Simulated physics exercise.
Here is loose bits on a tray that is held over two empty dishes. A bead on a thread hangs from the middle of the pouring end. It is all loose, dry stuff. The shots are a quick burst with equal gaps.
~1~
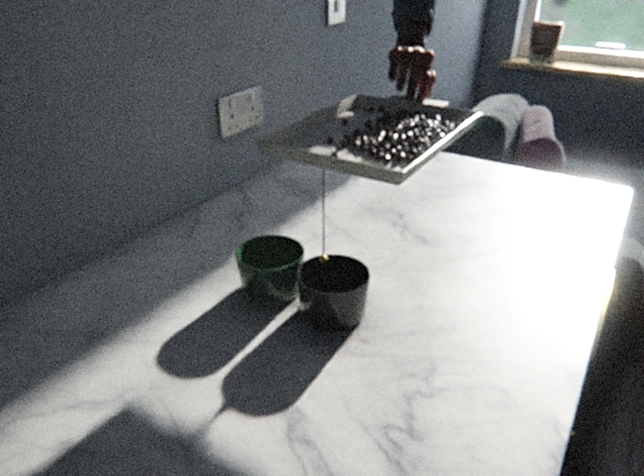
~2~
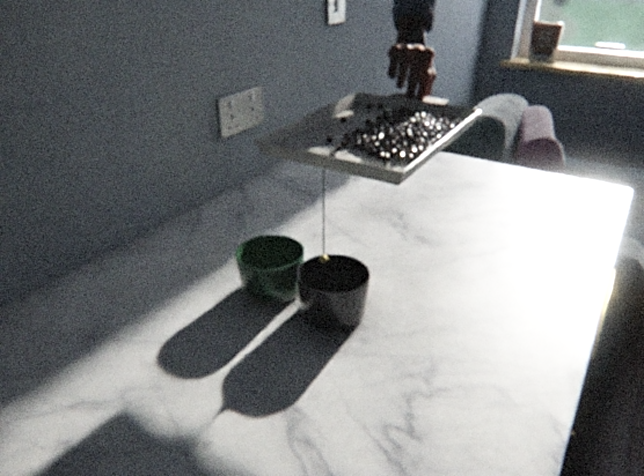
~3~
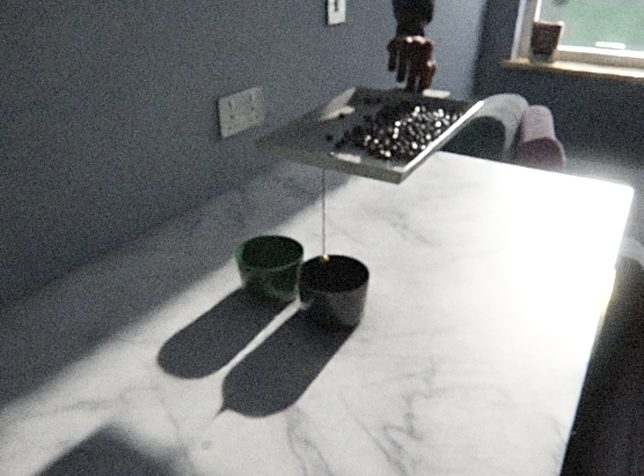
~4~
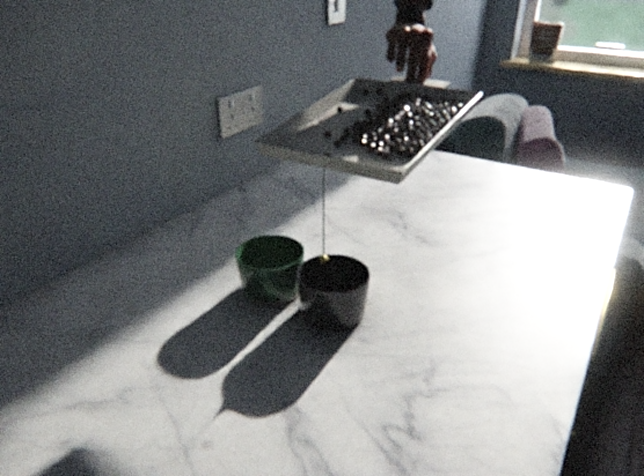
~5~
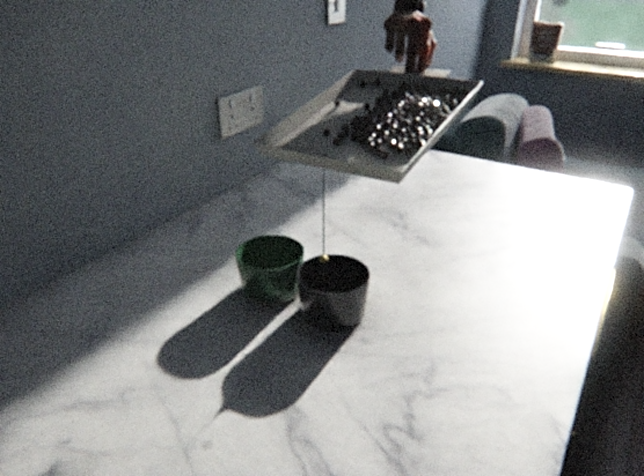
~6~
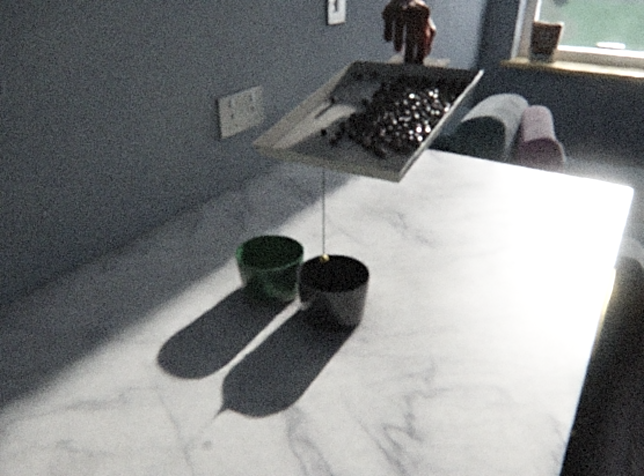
A tray of dark, shiny chocolate balls was raised at its far end by a reddish-brown hand, tilting gradually toward two small bowls on the marble counter as the balls shifted across it.
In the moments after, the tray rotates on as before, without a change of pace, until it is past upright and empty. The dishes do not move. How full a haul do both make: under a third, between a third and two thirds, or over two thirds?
They take less than a third between them.
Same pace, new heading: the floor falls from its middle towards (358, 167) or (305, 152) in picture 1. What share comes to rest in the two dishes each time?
In turn 10 and 70 in a hundred.
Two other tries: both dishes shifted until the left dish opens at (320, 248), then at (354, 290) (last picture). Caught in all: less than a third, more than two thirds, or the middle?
At the first place less than a third, at the second below one third.
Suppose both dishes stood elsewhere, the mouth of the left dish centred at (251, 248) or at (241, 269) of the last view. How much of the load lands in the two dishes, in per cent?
Roughly 30 per cent, and 80 per cent.
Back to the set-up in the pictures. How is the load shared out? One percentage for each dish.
For the left dish some 20 %, for the right dish some 0 %.
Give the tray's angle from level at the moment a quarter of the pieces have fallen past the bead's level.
At some 75 degrees.
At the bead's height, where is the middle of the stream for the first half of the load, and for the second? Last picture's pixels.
At about (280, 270), then at (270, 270).
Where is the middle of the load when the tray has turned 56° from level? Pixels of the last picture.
Close to (316, 155).
Shortly afterwards, tray tipped steeply; the bulk on the tray; only a few in the right dish; only a few in the left dish; a little outside both; a little in the air.
Next, tray tipped right over; only a few on the tray; only a few in the right dish; a little in the left dish; near two thirds outside both; a little in the air.
Some moments later, tray tipped past a quarter turn; only a few in the right dish; near a quarter in the left dish; the bulk outside both.
In the end, tray tipped past a quarter turn; only a few in the right dish; near a quarter in the left dish; the bulk outside both.
